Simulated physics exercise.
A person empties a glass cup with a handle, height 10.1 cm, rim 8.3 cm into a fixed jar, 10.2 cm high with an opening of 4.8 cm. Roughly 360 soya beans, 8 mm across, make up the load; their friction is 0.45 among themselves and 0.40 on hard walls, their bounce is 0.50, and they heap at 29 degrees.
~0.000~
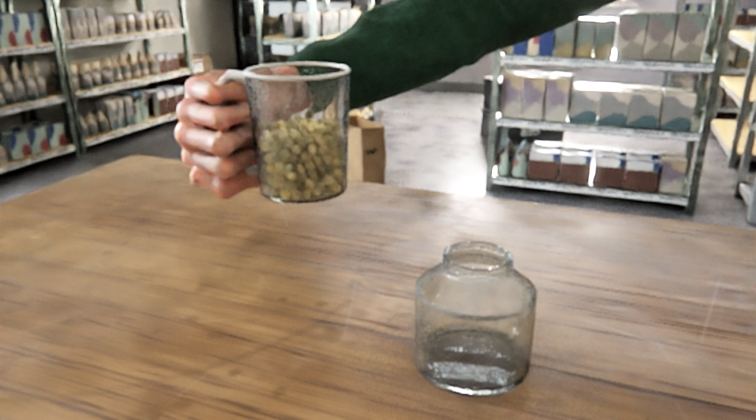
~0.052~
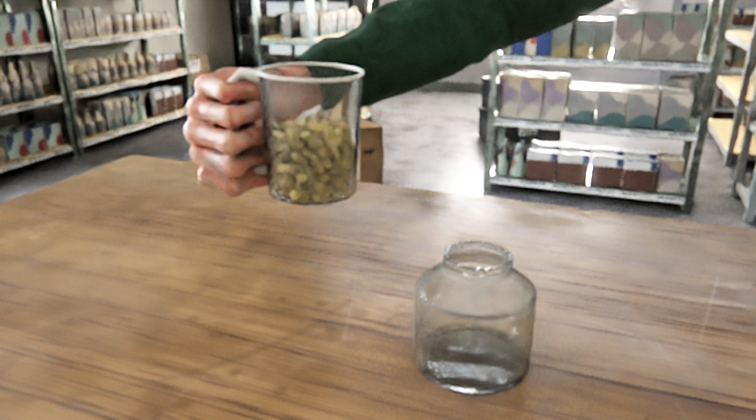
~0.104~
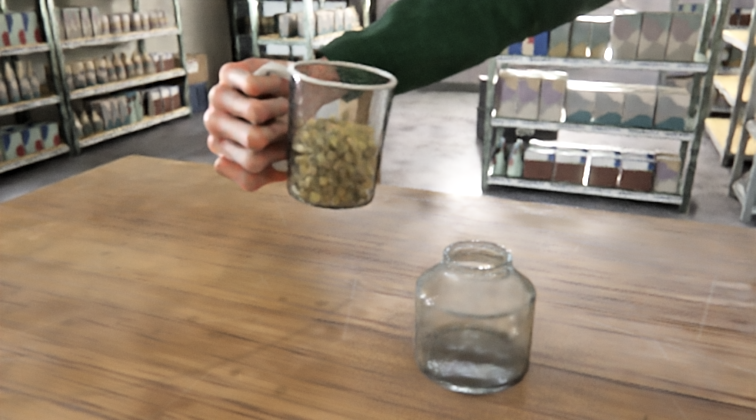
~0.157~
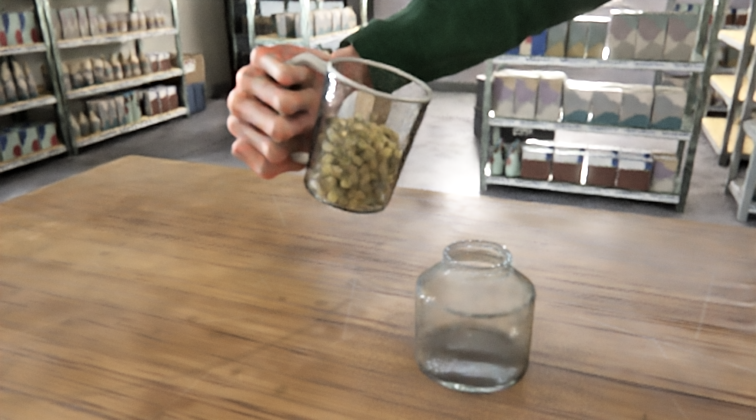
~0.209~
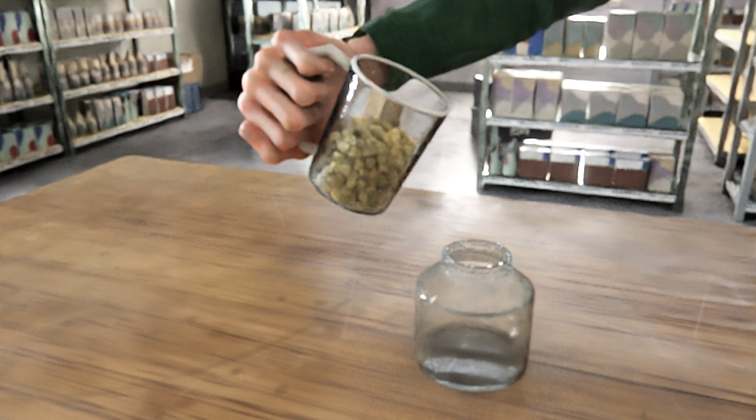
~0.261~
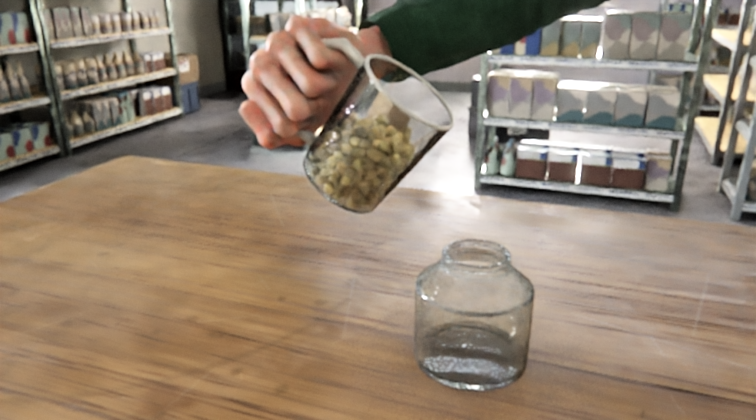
A glass cup of greenish-yellow beans, held by a green-sleeved arm, moves right over a wooden table and tilts toward a glass jar.
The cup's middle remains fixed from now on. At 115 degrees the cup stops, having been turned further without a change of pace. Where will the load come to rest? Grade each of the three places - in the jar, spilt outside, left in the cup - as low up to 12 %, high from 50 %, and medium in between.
Jar: Medium; spilt: High; still above: Low.
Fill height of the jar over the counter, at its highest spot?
I'd say close to 3.0 centimetres.
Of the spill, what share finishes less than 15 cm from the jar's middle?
Roughly 40 percent.
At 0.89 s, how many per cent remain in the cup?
Around 40 in a hundred.
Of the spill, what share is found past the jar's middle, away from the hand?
About 10 %.
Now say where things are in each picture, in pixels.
In the first picture, cup at (301, 131), tilt 0 degrees, lip at (344, 73), moved 0.0 cm; middle of the pieces at (305, 156); jar at (474, 309).
In the second picture, cup at (312, 132), tilt 2 degrees, lip at (359, 76), moved 1.0 cm; middle of the pieces at (314, 157).
In the third picture, cup at (337, 135), tilt 8 degrees, lip at (392, 85), moved 3.3 cm; middle of the pieces at (336, 160).
In the fourth picture, cup at (363, 137), tilt 18 degrees, lip at (429, 99), moved 5.7 cm; middle of the pieces at (358, 161).
In the fifth picture, cup at (374, 138), tilt 28 degrees, lip at (448, 112), moved 6.7 cm; middle of the pieces at (366, 161).
In the sixth picture, cup at (374, 138), tilt 37 degrees, lip at (451, 126), moved 6.7 cm; middle of the pieces at (362, 159); jar at (473, 306). Its pace works out near 185 degrees a second.
After 0.48 s, tilt 78 degrees; the cup holds 100 %, the jar 0 %.
After 0.62 s, tilt 104 degrees; the cup holds 100 %, the jar 0 %.
After 0.89 s, tilt 115 degrees; the cup holds 40 %, the jar 10 %.
By 2.0 s all is still; jar 35 %, spilt 65 %, still above 0 %.
